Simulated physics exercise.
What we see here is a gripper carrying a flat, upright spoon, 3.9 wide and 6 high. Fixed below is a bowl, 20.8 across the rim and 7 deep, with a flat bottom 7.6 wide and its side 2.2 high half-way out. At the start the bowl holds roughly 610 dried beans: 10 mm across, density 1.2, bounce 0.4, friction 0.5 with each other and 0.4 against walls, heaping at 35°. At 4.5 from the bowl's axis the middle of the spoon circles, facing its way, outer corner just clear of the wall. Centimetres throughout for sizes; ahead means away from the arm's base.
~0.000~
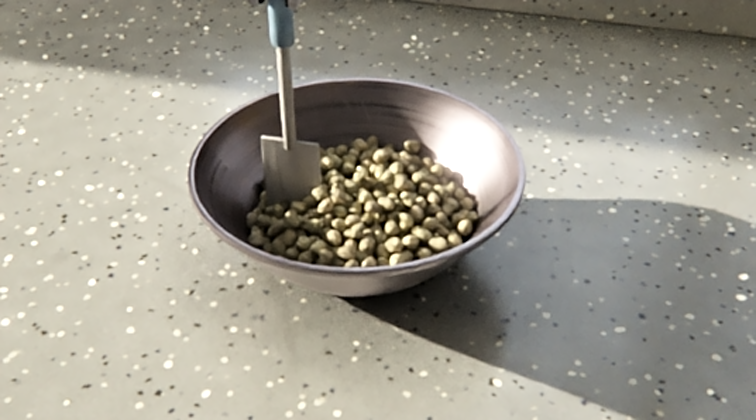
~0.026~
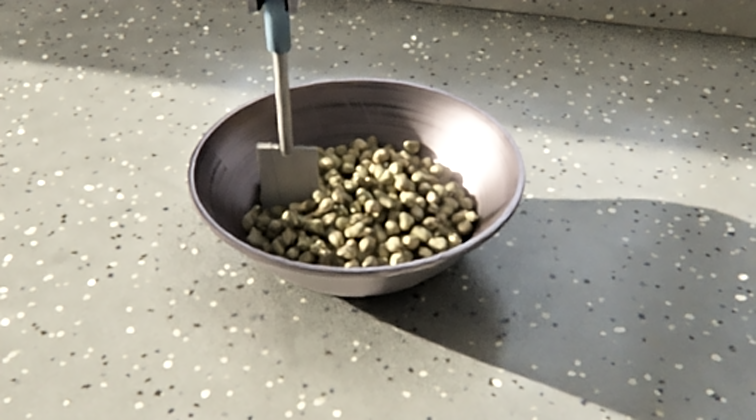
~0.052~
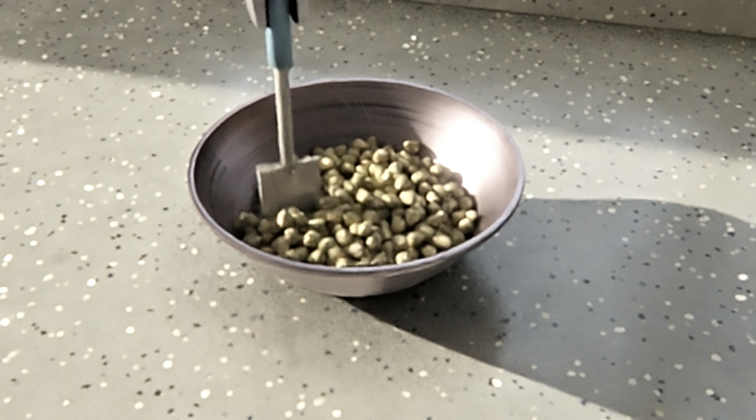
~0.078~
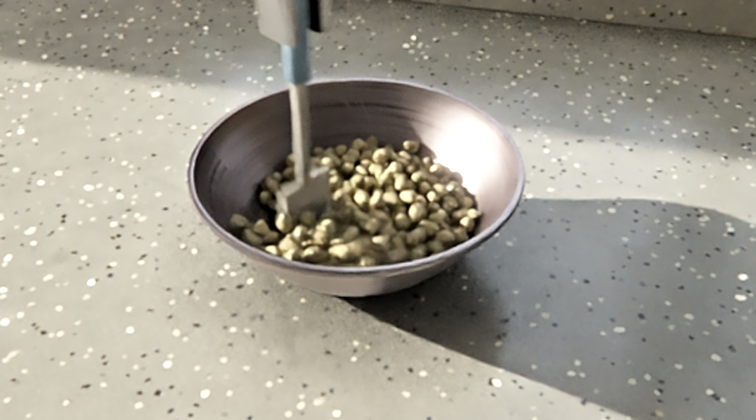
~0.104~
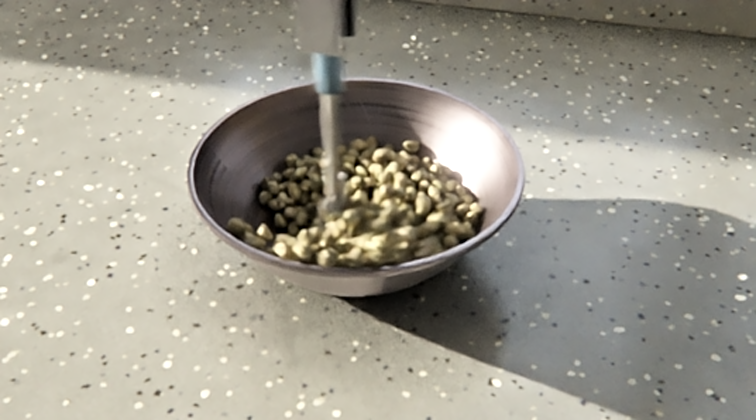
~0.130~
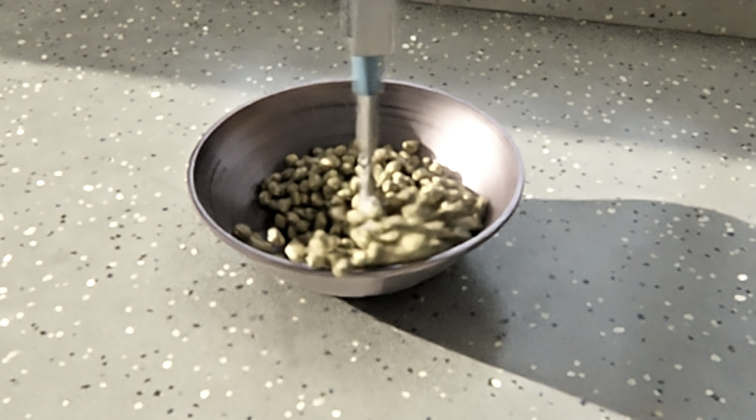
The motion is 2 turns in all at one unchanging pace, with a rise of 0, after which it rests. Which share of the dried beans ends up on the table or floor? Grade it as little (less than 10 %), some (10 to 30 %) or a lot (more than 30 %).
Grade: A lot, more than 30 %.
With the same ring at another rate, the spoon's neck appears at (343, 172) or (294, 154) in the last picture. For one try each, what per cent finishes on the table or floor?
Around 30 and 5 percent, in that order.
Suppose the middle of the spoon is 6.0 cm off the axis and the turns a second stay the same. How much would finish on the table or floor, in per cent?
Around 25 in a hundred, in that case.
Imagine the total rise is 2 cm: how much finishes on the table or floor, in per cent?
It comes to some 25 per cent.
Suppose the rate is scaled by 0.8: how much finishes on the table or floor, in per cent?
25 %.
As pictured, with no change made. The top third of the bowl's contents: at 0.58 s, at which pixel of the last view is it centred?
I'd say about (442, 185).
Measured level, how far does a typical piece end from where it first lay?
My guess is close to 12 centimetres.
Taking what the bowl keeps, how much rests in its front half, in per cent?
Estimate: Some 60 %.
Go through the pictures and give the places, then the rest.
In the first frame, the spoon neck at (288, 121), 0° round; upper third of the load around (368, 204), from x 255 to 470, top at y 145; 606 in the bowl.
In the second frame, the spoon neck at (285, 127), 9° round; upper third of the load around (366, 209), from x 250 to 470, top at y 145.
In the third frame, the spoon neck at (287, 143), 33° round; upper third of the load around (362, 217), from x 240 to 470, top at y 145.
In the fourth frame, the spoon neck at (303, 160), 61° round; upper third of the load around (364, 227), from x 235 to 475, top at y 145.
In the fifth frame, the spoon neck at (333, 170), 88° round; upper third of the load around (378, 232), from x 235 to 475, top at y 145.
In the sixth frame, the spoon neck at (368, 171), 115° round; upper third of the load around (400, 228), from x 240 to 480, top at y 145; 601 in the bowl, 5 in flight or on the tool.
After 0.35 s, 349° round, highest piece 11 above the table; 477 in the bowl, 64 on the table or floor, 65 in flight or on the tool.
After 0.58 s, 222° round, highest piece 11 above the table; 397 in the bowl, 174 on the table or floor, 35 in flight or on the tool.
After 0.89 s, 0° round, highest piece 8 above the table; 364 in the bowl, 237 on the table or floor, 5 in flight or on the tool.
After 1.59 s, 0° round, highest piece 6 above the table; 364 in the bowl, 242 on the table or floor.
In the end, 364 in the bowl, 242 on the table or floor. That is 40 % on the table or floor.
